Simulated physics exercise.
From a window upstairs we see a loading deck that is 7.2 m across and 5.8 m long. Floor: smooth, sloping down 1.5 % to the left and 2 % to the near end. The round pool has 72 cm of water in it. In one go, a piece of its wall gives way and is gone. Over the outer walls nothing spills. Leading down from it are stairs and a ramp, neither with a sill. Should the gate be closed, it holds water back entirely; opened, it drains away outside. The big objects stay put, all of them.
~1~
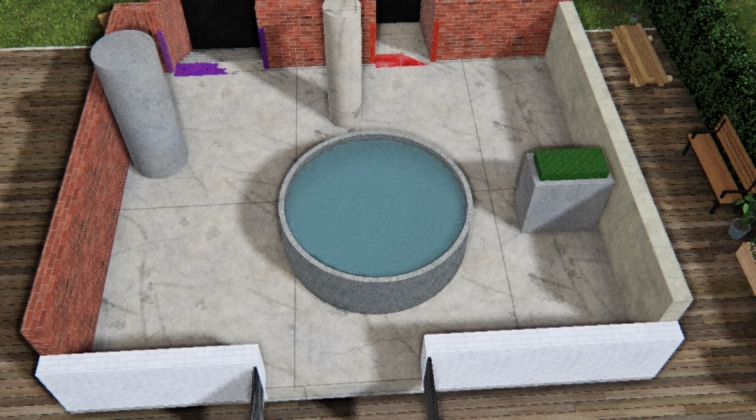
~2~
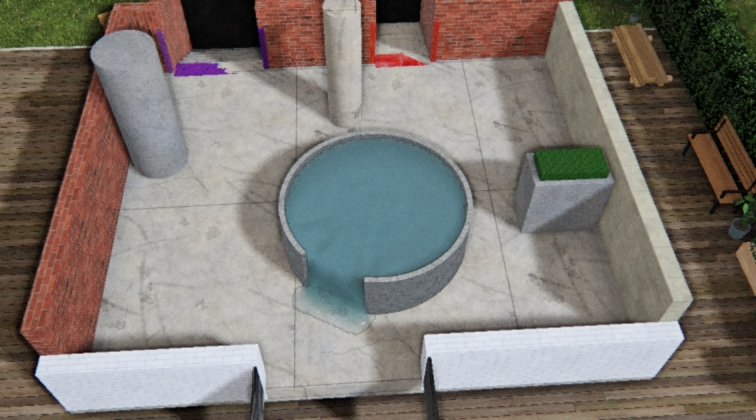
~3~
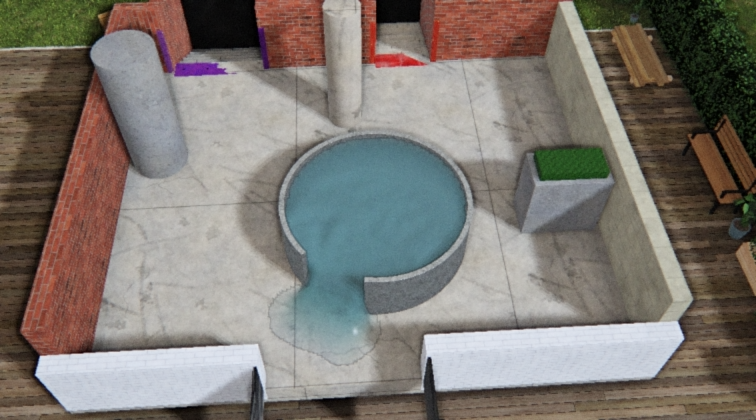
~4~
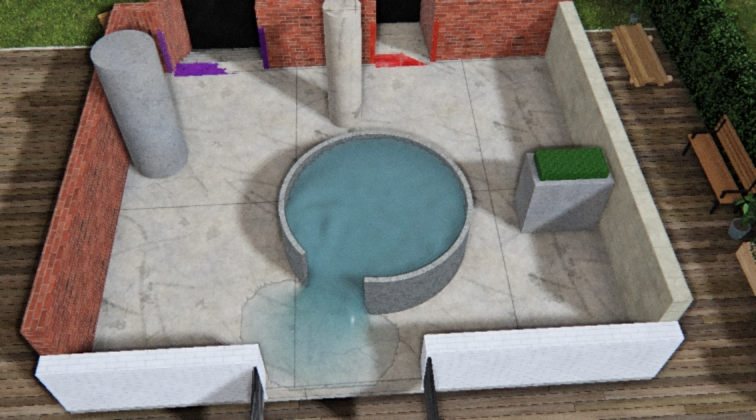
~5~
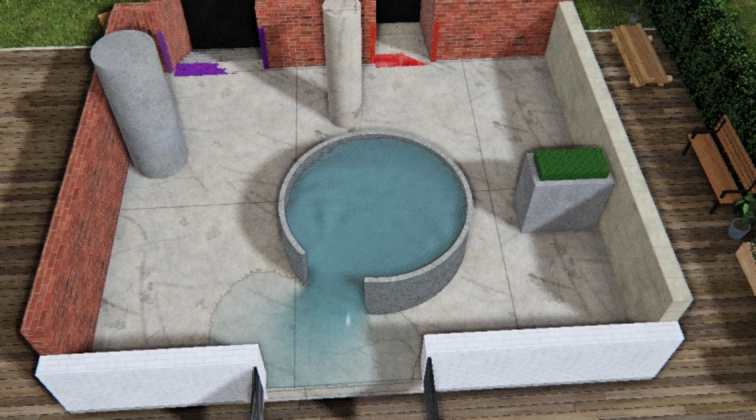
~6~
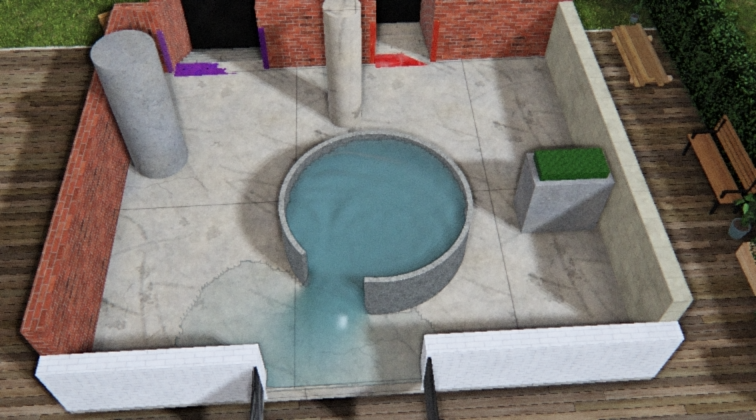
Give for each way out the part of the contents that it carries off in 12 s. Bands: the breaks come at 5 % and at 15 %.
The gateway takes in more than 15 %. The stair shaft (marked purple) takes in under 5 %. The down ramp (marked red) takes in not even 5 %.
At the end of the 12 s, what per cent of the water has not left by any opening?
Around 44 per cent of the water.
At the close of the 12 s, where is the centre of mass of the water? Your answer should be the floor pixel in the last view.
Around (287, 215) in the last picture.
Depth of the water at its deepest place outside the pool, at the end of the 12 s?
About 14 cm.
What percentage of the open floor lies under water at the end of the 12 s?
Around 70 per cent.
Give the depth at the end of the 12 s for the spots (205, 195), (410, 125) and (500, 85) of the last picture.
In that order: 4, 2 and 0 cm.
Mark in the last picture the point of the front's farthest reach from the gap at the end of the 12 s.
I'd mark it close to (148, 77).
A moment later water covers 15 % of the floor and is deepest (40 cm) near (325, 307); gone so far, the gateway 11 %, the stair shaft (marked purple) 0 %, the down ramp (marked red) 0 %.
Soon after water covers 15 % of the floor and is deepest (42 cm) near (87, 384); gone so far, the gateway 20 %, the stair shaft (marked purple) 0 %, the down ramp (marked red) 0 %.
Next water covers 30 % of the floor and is deepest (28 cm) near (87, 384); gone so far, the gateway 30 %, the stair shaft (marked purple) 0 %, the down ramp (marked red) 0 %.
Later on water covers 60 % of the floor and is deepest (18 cm) near (87, 384); gone so far, the gateway 45 %, the stair shaft (marked purple) 0 %, the down ramp (marked red) 0 %.
At the end water covers 70 % of the floor and is deepest (14 cm) near (87, 384); gone so far, the gateway 55 %, the stair shaft (marked purple) 1 %, the down ramp (marked red) 0 %.
